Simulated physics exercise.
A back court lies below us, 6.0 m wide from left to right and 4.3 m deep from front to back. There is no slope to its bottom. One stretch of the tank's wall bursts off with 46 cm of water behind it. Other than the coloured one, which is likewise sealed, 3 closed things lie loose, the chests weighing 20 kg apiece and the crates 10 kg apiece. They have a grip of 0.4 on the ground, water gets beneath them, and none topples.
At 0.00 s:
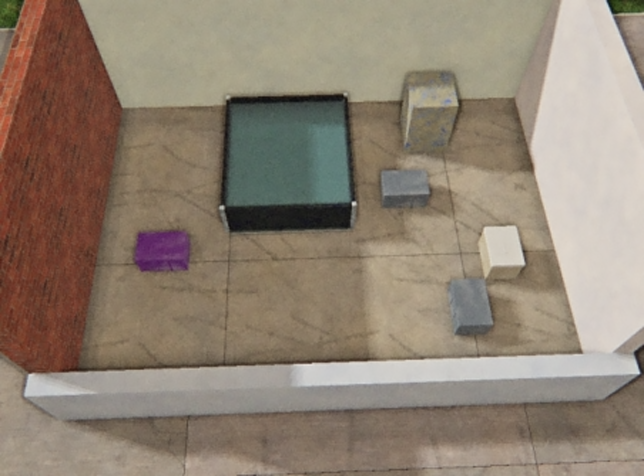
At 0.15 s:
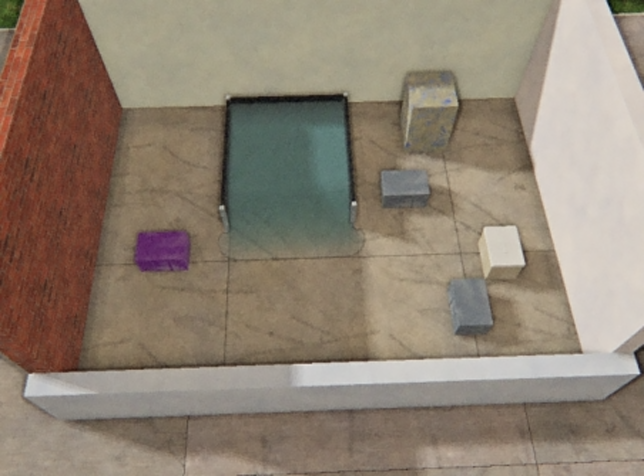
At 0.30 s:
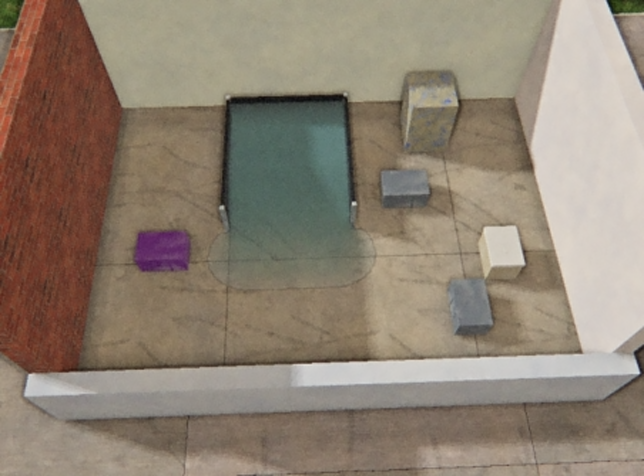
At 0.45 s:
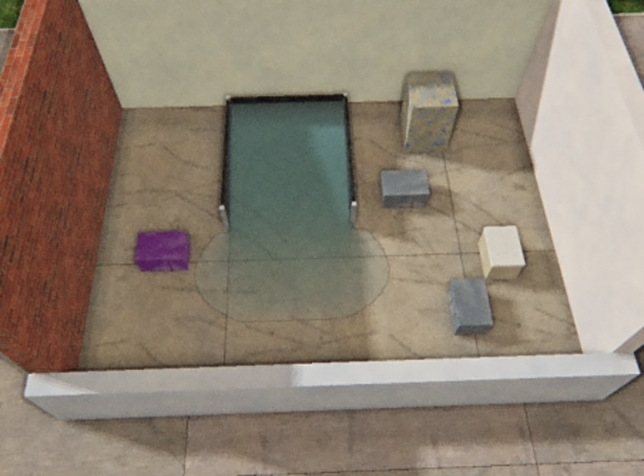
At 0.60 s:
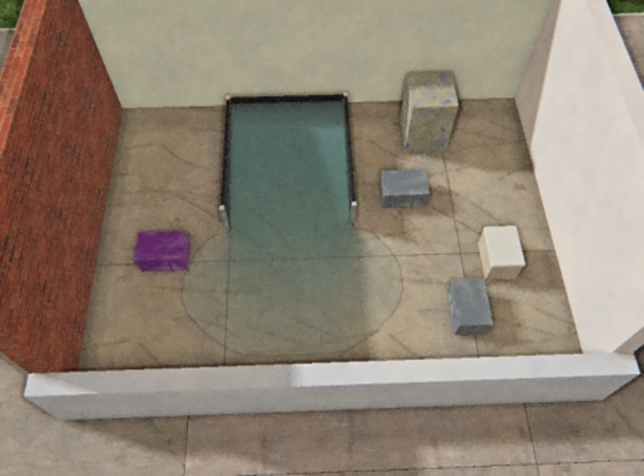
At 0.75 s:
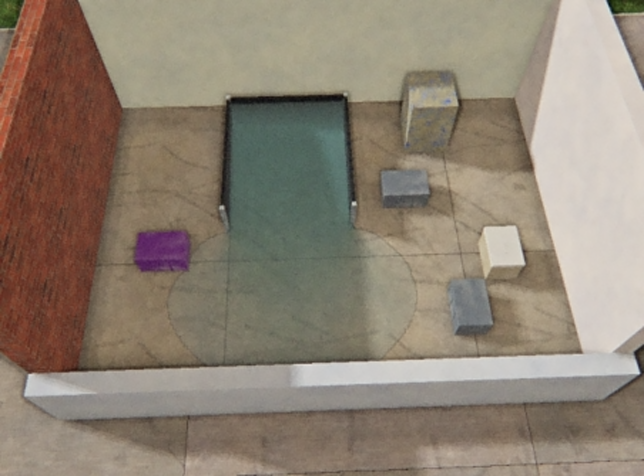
A flat, paved back court is seen from above by a still camera, with a brick wall at left and pale walls around the rest. A dark-rimmed tank of teal water stands at the back, a purple crate to its left, and two grey blocks, a cream one and a taller mottled one to its right. The tank's near side gives way and water spreads forward in a widening, rounded sheet, while the blocks stay still.
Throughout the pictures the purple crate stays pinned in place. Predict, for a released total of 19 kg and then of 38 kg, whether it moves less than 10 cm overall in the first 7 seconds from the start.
My prediction: Heavier only.
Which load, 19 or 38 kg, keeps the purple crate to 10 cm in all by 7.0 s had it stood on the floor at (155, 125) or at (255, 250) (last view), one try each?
One by one: Heavier mass alone; no mass suffices.
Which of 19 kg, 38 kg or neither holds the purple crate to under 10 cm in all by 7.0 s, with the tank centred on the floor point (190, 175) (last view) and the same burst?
Well, in that case even the heavier fails.
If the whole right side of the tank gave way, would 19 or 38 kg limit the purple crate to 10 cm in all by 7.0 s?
So the lighter choice.
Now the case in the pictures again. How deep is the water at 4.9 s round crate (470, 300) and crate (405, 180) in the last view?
First about 10 cm, second about 2 cm.
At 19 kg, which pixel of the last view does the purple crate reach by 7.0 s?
Near (184, 214).
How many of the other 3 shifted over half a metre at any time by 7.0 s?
2.
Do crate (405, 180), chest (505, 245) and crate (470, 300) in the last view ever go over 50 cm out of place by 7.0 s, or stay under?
Below, above, above.
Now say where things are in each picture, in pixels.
The purple crate at (161, 246), on the bottom; water covers 3.0 m2; 0 of 4 have shifted, in the first picture.
The purple crate at (161, 246), on the bottom; water covers 3.7 m2; 0 of 4 have shifted, in the second picture.
The purple crate at (161, 246), on the bottom; 4.6 m2 under water; 0 of 4 have shifted, in the third picture.
The purple crate at (161, 246) rests on the ground; water covers 5.7 m2; 0 of 4 have shifted, in the fourth picture.
The purple crate at (161, 246), on the bottom; water covers 6.9 m2; 0 of 4 have shifted, in the fifth picture.
The purple crate at (161, 246), on the bottom; 8.1 m2 under water; 0 of 4 have shifted, in the sixth picture.
After 1.4 s the purple crate would be 0 cm from its start with 19 kg and 0 cm from its start with 38 kg; 1 cm of water round it then.
After 3.1 s the purple crate would be 0 cm from its start with 19 kg and 0 cm from its start with 38 kg; 3 cm of water round it then.
After 4.9 s the purple crate would be 40 cm from its start with 19 kg and 0 cm from its start with 38 kg; 6 cm of water round it then.
After 7.0 s the purple crate would be 52 cm from its start with 19 kg and 0 cm from its start with 38 kg; 4 cm of water round it then.
